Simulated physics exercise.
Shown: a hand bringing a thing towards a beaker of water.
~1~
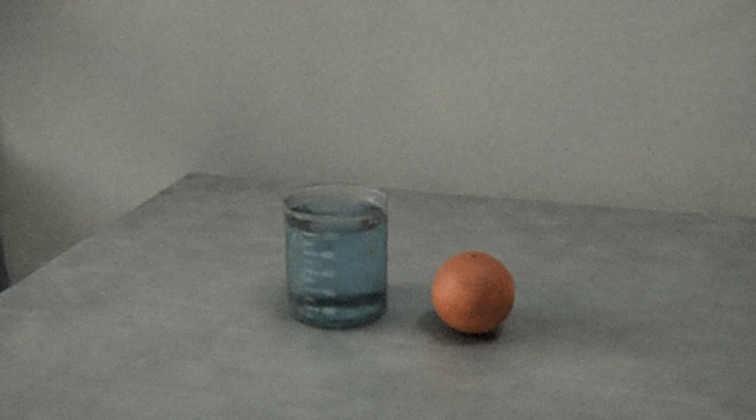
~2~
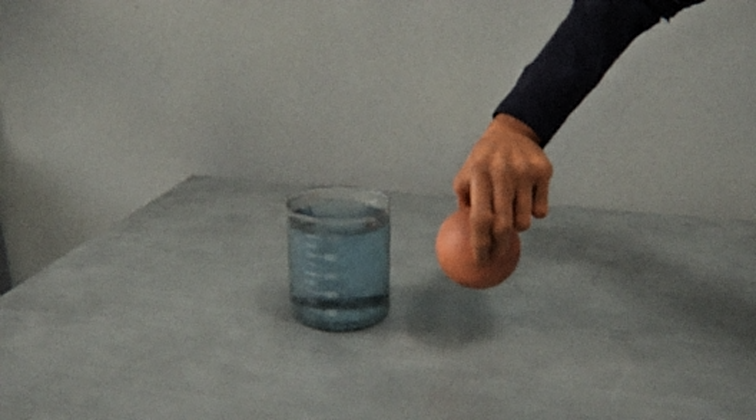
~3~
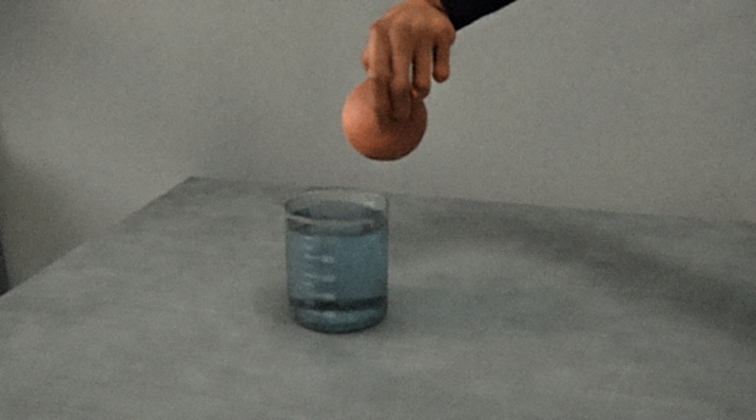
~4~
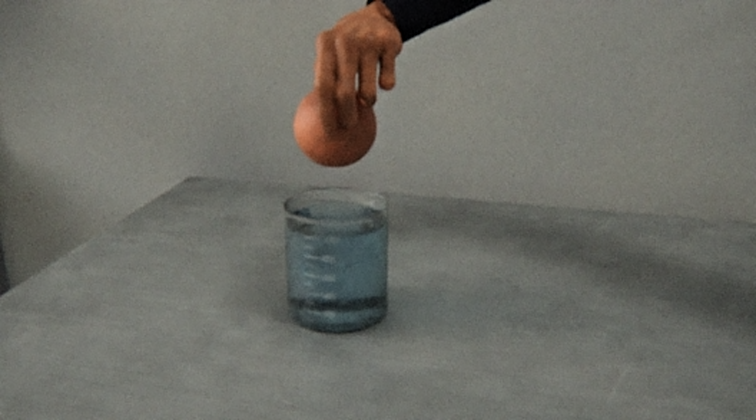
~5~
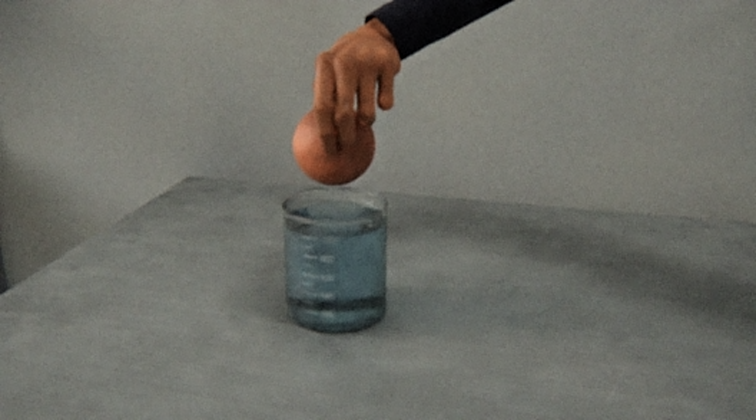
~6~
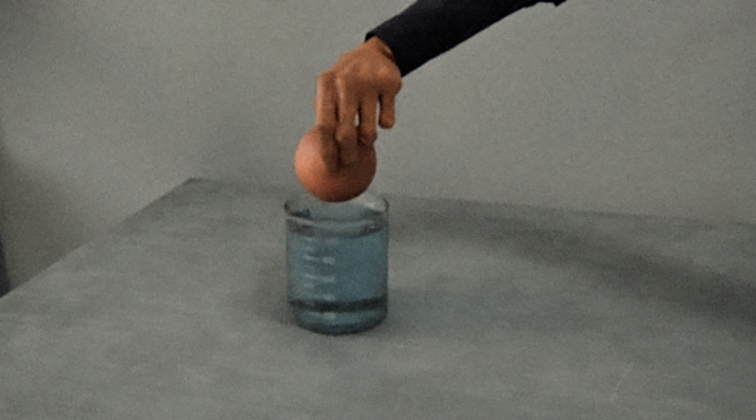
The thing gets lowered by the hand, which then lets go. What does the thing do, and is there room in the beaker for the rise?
Well, it keeps afloat, and as for the beaker, it spills.
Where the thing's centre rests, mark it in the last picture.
Near (337, 226).
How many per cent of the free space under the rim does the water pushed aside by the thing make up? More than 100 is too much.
It comes out near 170 %.
Soon after, the orange enters the water; the beaker is full to the brim.
Later, the orange comes up again; the beaker is full to the brim; some has gone over the rim.
In the end, the orange floats; the beaker is full to the brim; some has gone over the rim.
